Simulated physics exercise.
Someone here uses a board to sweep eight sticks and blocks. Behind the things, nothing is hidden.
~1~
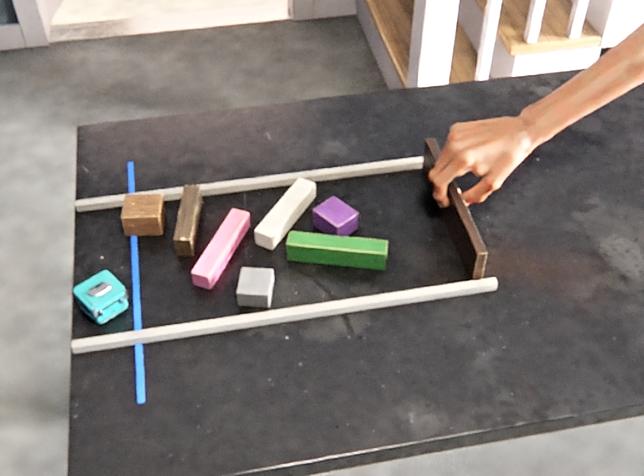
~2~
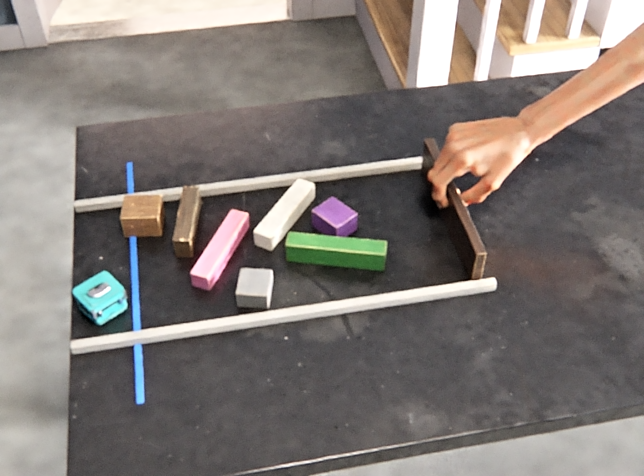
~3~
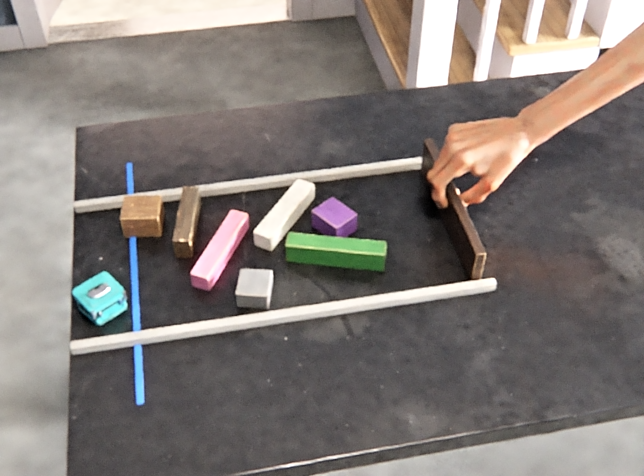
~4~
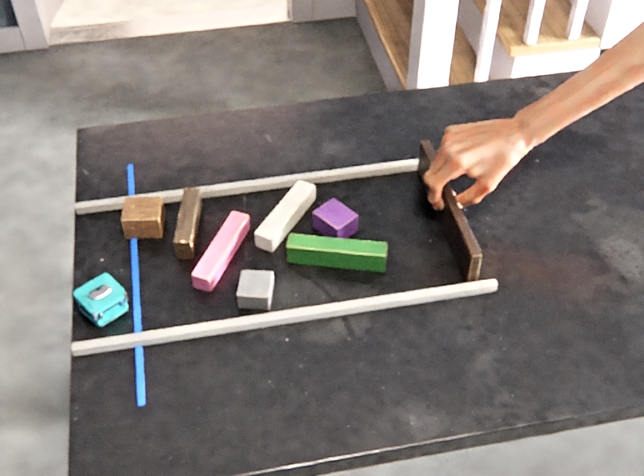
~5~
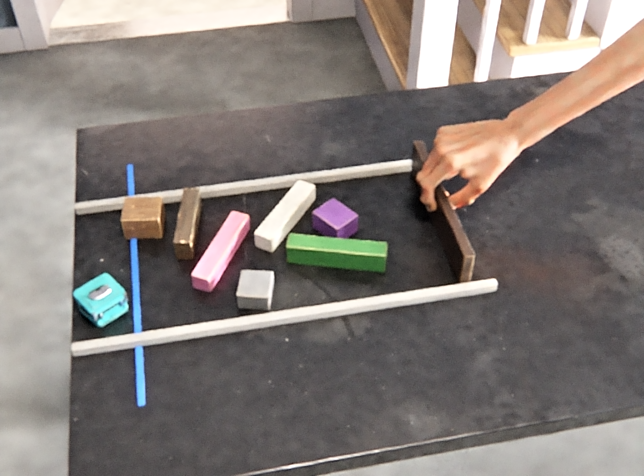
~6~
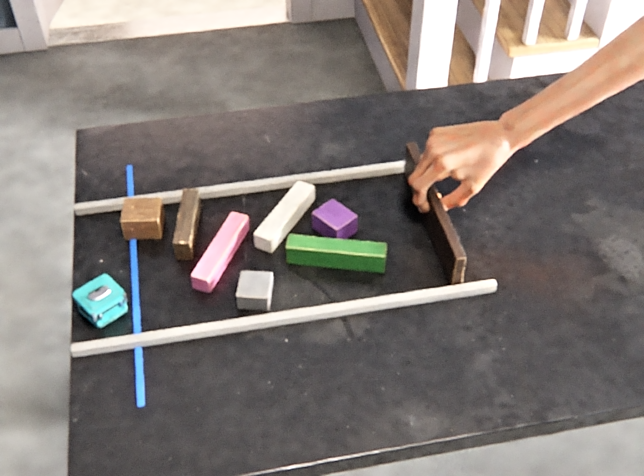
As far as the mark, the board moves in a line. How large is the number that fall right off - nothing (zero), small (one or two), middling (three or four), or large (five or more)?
Middling - three or four.
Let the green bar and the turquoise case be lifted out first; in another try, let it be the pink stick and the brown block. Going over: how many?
3 and 0.
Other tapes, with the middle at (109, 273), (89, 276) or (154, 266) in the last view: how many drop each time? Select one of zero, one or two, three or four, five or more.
Count per stopping tape, as listed: More than four, five or over, either three or four.
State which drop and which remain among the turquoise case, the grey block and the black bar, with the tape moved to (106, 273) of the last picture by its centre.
The turquoise case comes down, the grey block does not fall, the black bar falls.
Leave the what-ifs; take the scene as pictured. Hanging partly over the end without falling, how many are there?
Expected count: 3.
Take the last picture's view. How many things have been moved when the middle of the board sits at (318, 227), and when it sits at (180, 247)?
At the first point the count is 4, at the second it's 7.
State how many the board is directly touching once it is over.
Number: 4.
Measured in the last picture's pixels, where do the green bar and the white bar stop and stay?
The green bar comes to rest at (87, 281), and the white bar comes to rest at (95, 235).
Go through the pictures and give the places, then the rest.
In the first frame, turquoise case (102, 299); brown block (144, 215); black bar (189, 220); board (452, 207); tape (135, 266).
In the second frame, brown block (143, 216); pink stick (221, 249).
In the third frame, black bar (188, 221); white bar (285, 214).
In the fourth frame, turquoise case (102, 301); grey block (256, 290).
In the fifth frame, brown block (144, 218); green bar (337, 253).
In the sixth frame, turquoise case (101, 302); brown block (143, 218); black bar (188, 223); board (432, 211); tape (134, 269).
Early on, none off yet; turquoise case at rest near (101, 302); brown block at rest near (143, 218); black bar at rest near (188, 223).
A while later, none off yet; turquoise case at rest near (101, 302); brown block travelled about its own width near (109, 215); black bar travelled a little near (145, 221).
Finally, the number that fall off is three or four; lost, pink stick, black bar and brown block.
